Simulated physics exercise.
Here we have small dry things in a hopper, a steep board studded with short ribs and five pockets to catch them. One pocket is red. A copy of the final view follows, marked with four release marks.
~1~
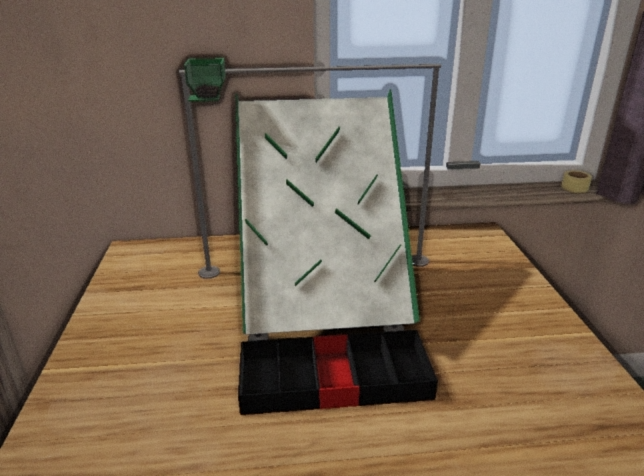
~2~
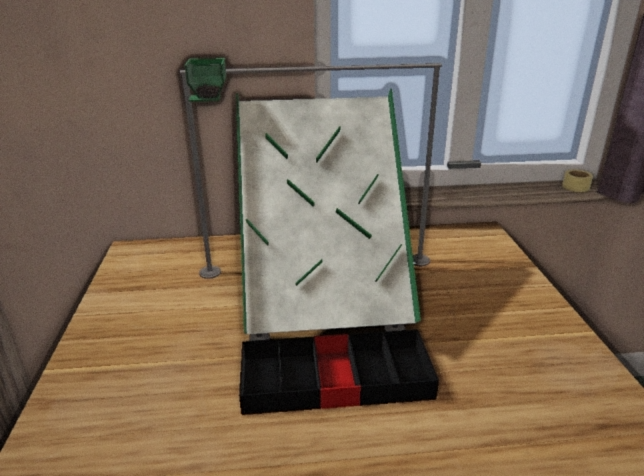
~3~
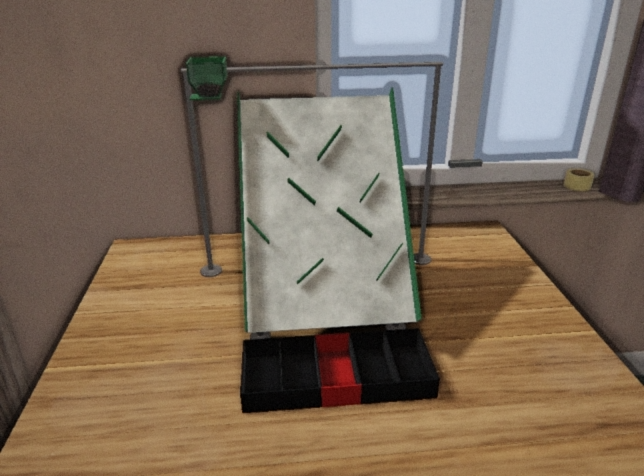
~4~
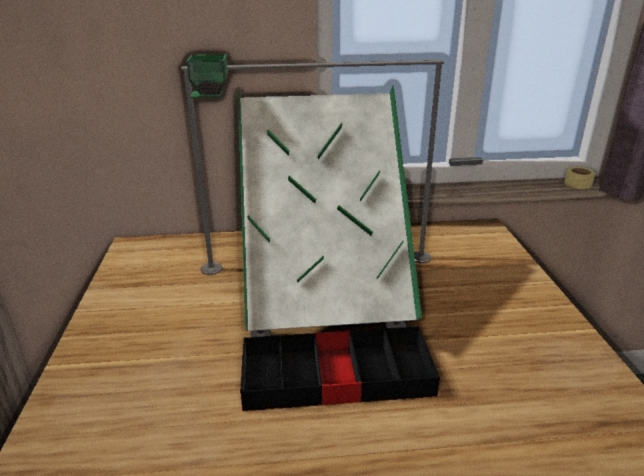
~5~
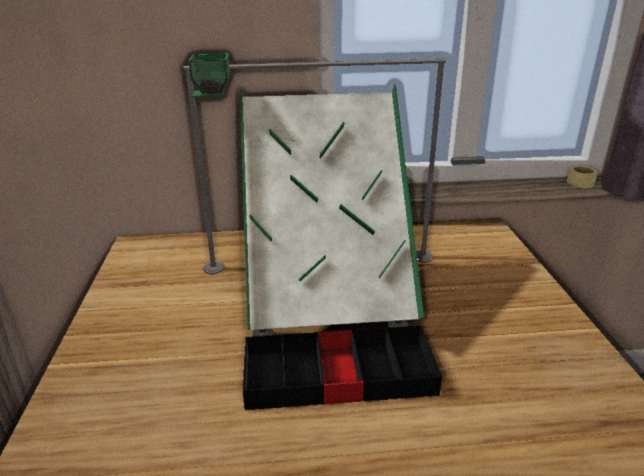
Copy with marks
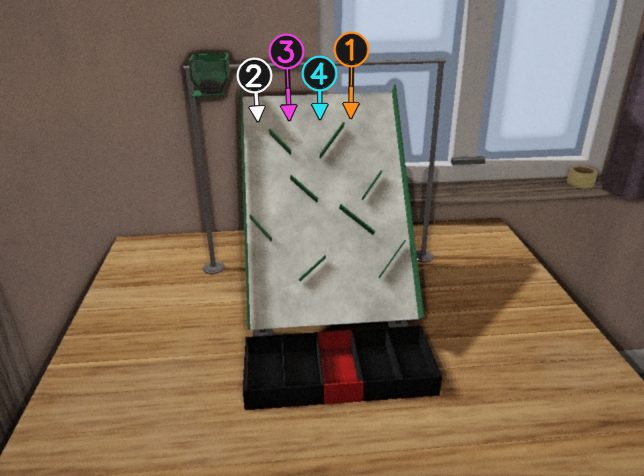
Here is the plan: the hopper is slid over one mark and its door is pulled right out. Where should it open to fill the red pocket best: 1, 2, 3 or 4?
Best: 1.
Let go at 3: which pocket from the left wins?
The fourth.
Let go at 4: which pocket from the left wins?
The fourth from the left.
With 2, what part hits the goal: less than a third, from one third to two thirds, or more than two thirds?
Mark 2 gives less than a third.
On the marked copy, mark 1 meets the board at (350, 112); mark 2 meets the board at (257, 115); mark 3 meets the board at (289, 114); mark 4 meets the board at (319, 113).
With 1, roughly a third in the red pocket, roughly half in other pockets, roughly a quarter outside the box.
With 2, just a few in the red pocket, the larger part in other pockets, just a few held on the board, about a tenth outside the box.
With 3, roughly a quarter in the red pocket, roughly half in other pockets, roughly a quarter outside the box.
With 4, about a tenth in the red pocket, roughly two thirds in other pockets, roughly a quarter outside the box.
